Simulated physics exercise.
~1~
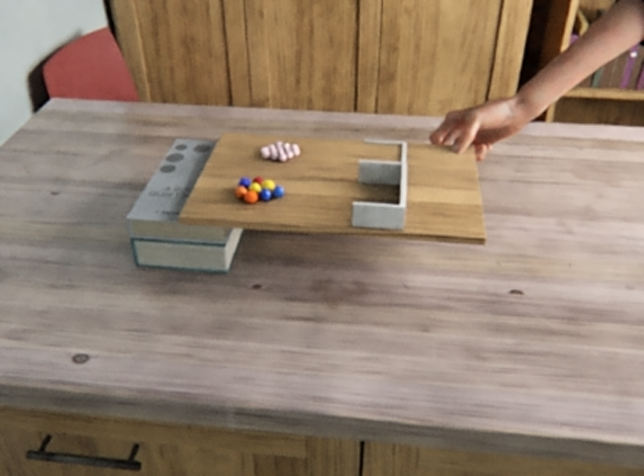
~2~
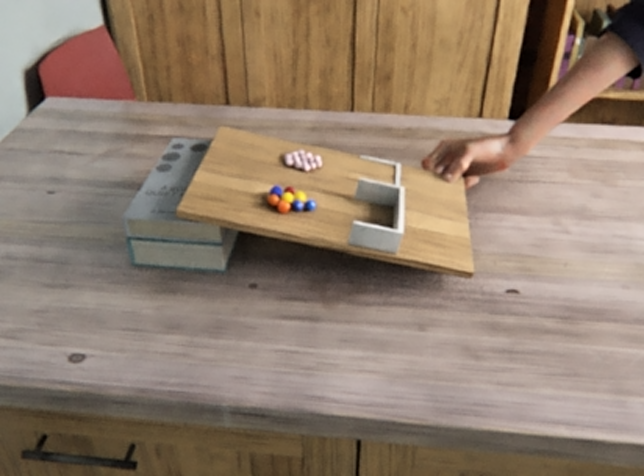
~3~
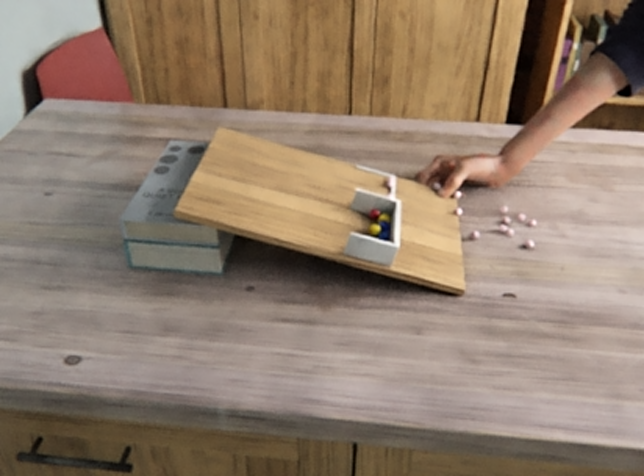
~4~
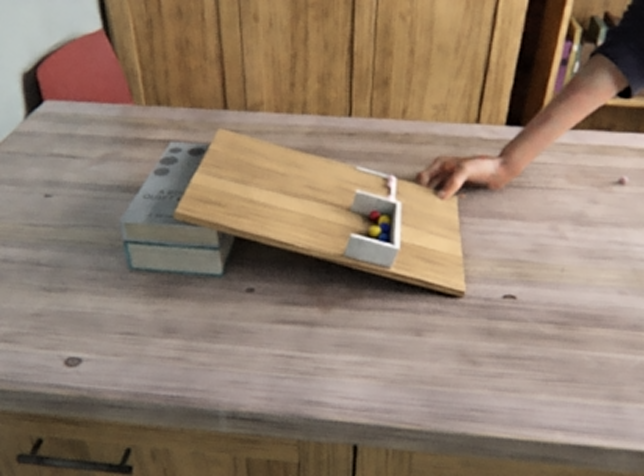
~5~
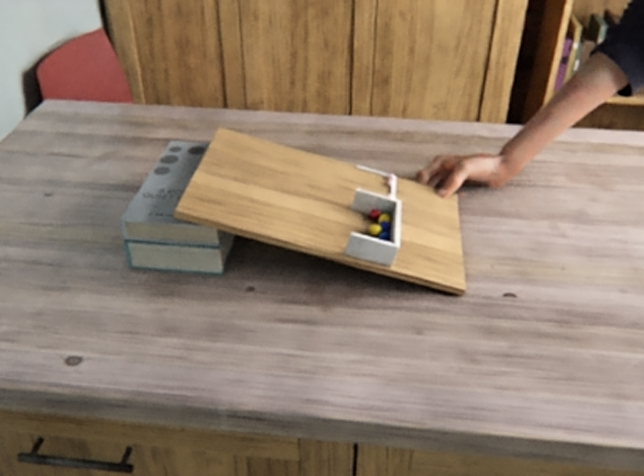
A hand at the right holds the free end of a wooden board whose left end rests on a thick grey book, on a pale wood-grain counter seen from the front and slightly above. On the board sit a near heap of multicoloured balls and a far heap of pink and white ones, each with a white fence to its right. The hand lowers the right end to the counter, and both heaps slide down. The coloured balls gather inside the near fence, while most pink ones pass the far fence, scatter rightward and leave view. The board stays sloping, the hand beside it.
